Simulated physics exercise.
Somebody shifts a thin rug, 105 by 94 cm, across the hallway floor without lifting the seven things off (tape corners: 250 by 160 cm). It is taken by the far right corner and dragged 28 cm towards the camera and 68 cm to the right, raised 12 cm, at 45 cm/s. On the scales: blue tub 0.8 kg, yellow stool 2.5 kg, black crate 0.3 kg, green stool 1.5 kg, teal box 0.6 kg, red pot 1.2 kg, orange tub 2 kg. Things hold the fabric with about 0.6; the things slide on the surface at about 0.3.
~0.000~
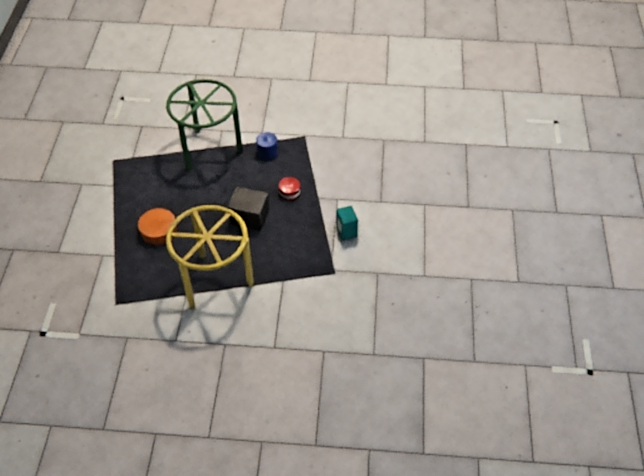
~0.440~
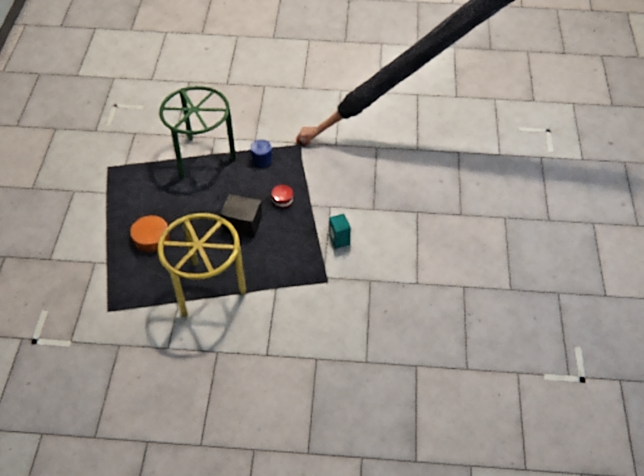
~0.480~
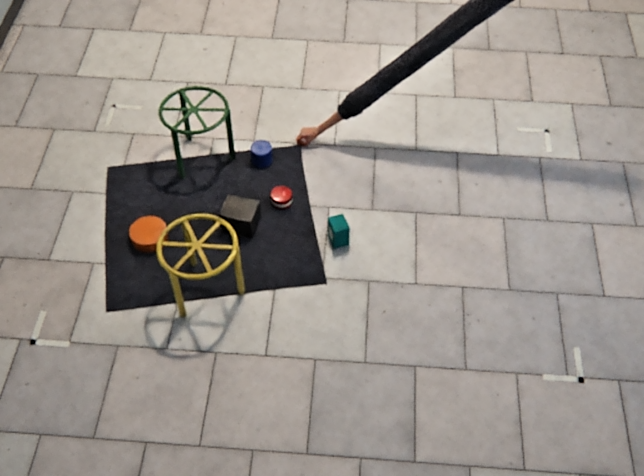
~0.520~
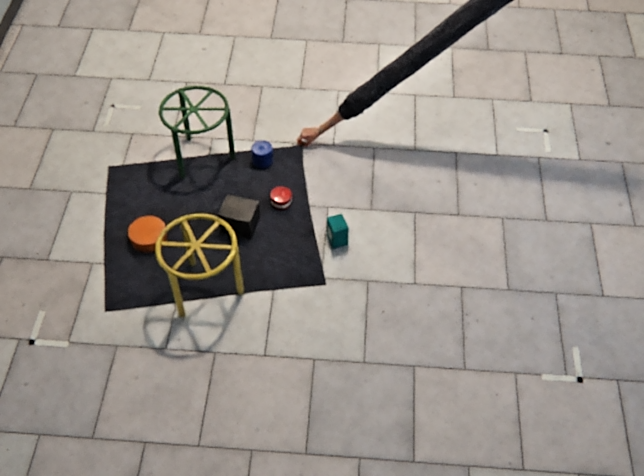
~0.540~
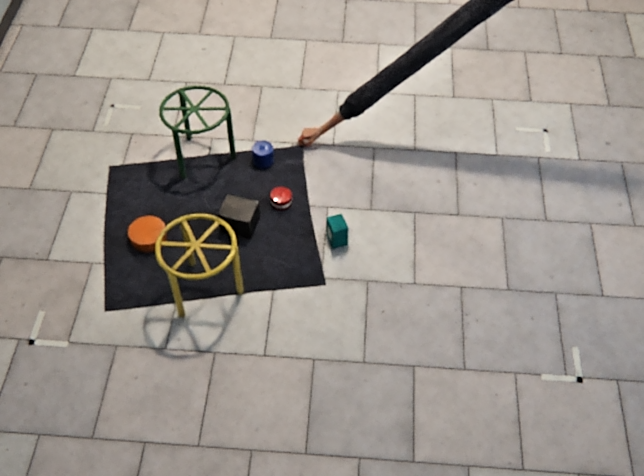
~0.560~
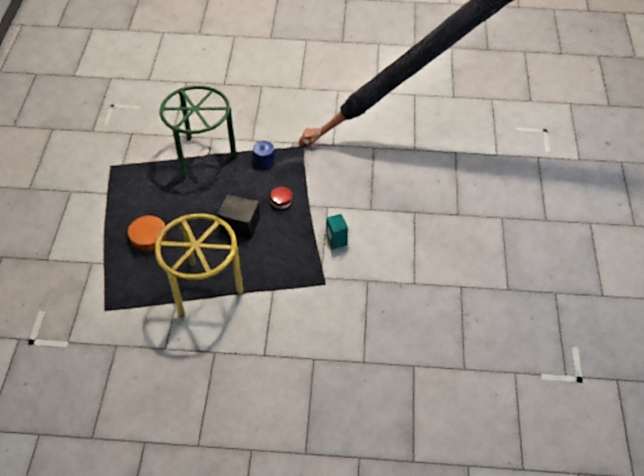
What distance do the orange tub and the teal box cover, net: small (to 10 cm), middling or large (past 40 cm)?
Result: Orange tub travels a long way, teal box shifts a middling way.
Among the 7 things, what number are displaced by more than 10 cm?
I count 7.
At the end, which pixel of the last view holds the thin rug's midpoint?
Near (292, 208).
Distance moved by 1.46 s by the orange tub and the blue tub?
Orange tub 20 cm, blue tub 40 cm.
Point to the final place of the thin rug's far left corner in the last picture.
Around (245, 150).
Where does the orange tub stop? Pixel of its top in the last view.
At about (237, 195).
By 1.0 s, middle of the thin rug at (223, 215); orange tub 9 cm off its start, blue tub 23 cm off its start, green stool 14 cm off its start.
By 1.5 s, middle of the thin rug at (244, 218); orange tub 21 cm off its start, teal box 8 cm off its start, blue tub 40 cm off its start.
By 1.9 s, middle of the thin rug at (273, 214); orange tub 37 cm off its start at (214, 201), teal box 21 cm off its start at (377, 237), blue tub 59 cm off its start at (362, 173).
By 2.4 s, middle of the thin rug at (292, 211); orange tub 49 cm off its start, teal box 30 cm off its start, blue tub 68 cm off its start.
By 3.0 s, middle of the thin rug at (292, 208); orange tub 49 cm off its start at (237, 195), teal box 30 cm off its start at (394, 243), blue tub on its side, 69 cm off its start at (381, 184), red pot 55 cm off its start at (378, 227).
